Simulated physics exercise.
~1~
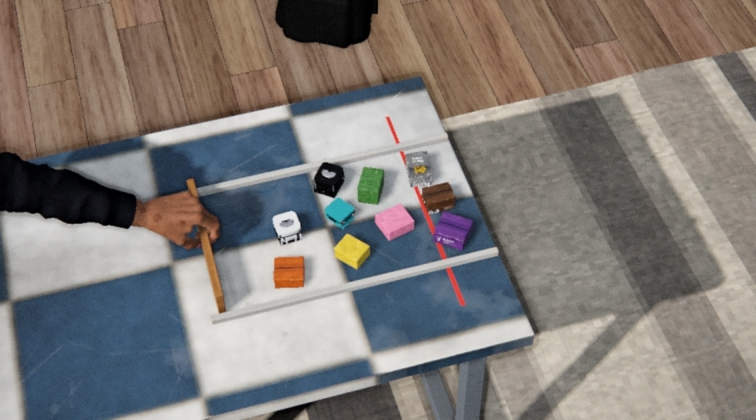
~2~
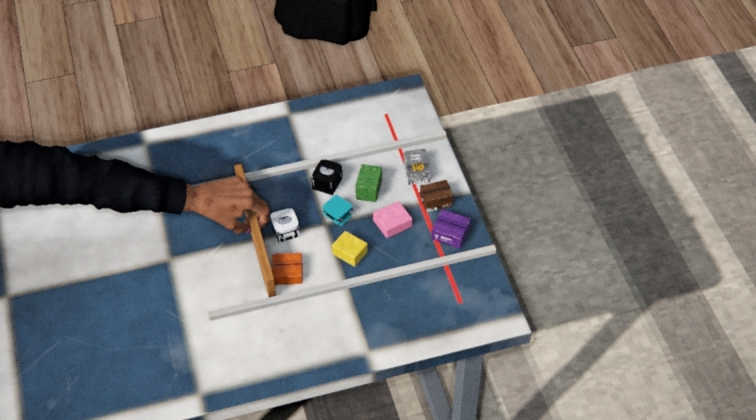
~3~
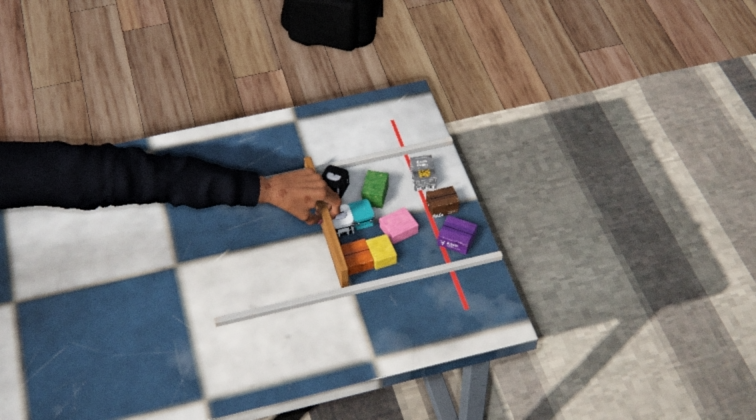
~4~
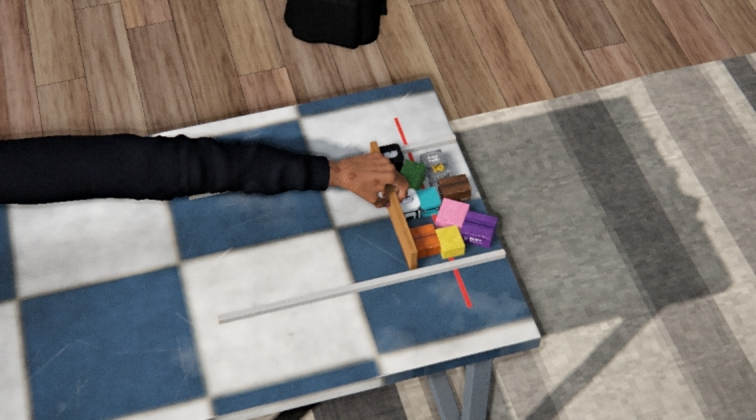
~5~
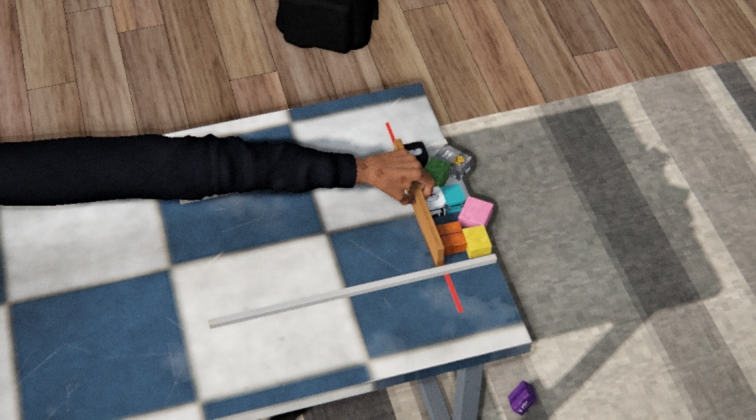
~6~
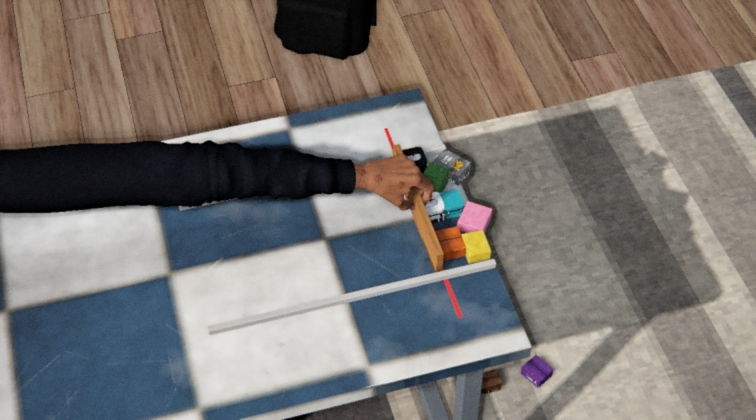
A hand-held board sweeps small boxes rightward, and the purple and brown ones fall off.
